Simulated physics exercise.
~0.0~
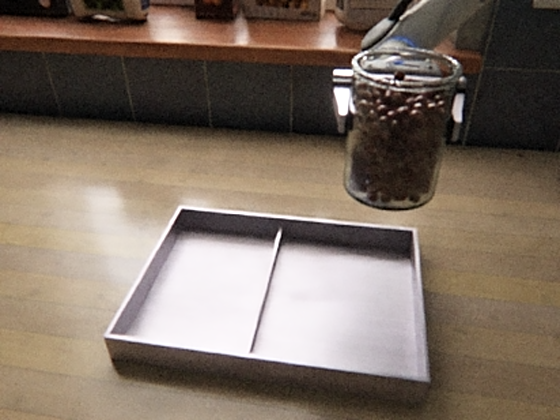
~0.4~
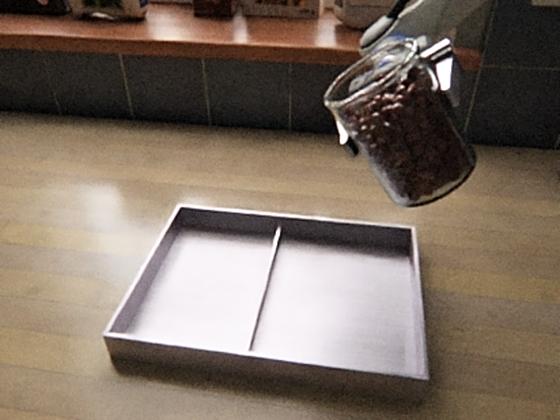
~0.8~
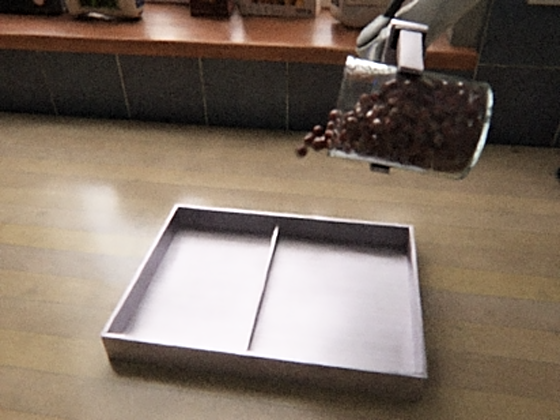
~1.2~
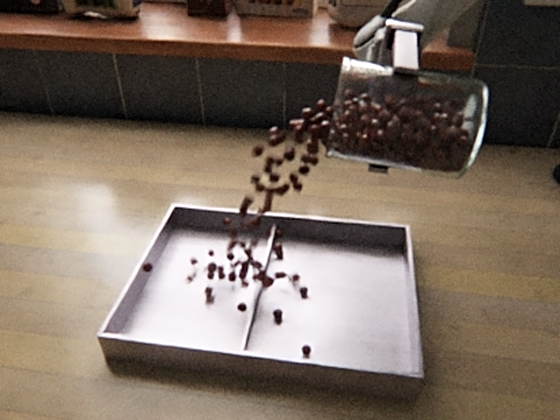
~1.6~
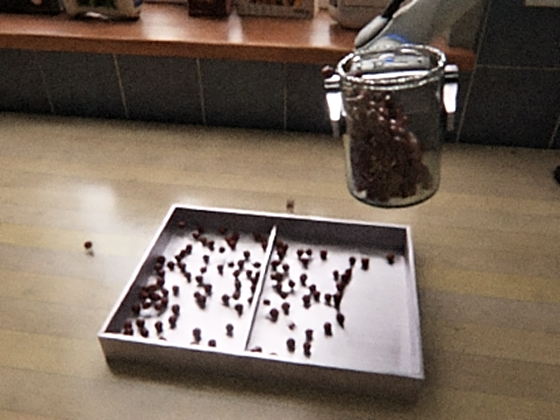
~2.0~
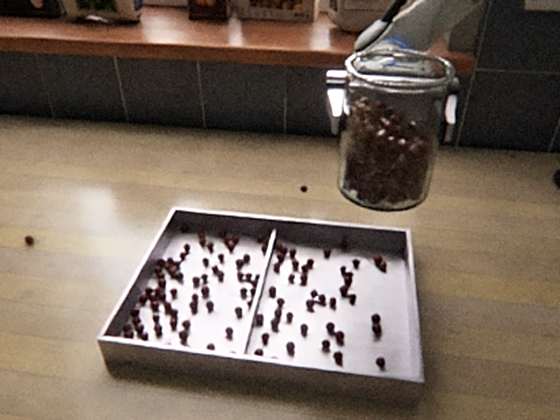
Robot arm tipping a clear cup of dark brown beads over a divided tray, scattering some into both sections, then righting it still partly full.
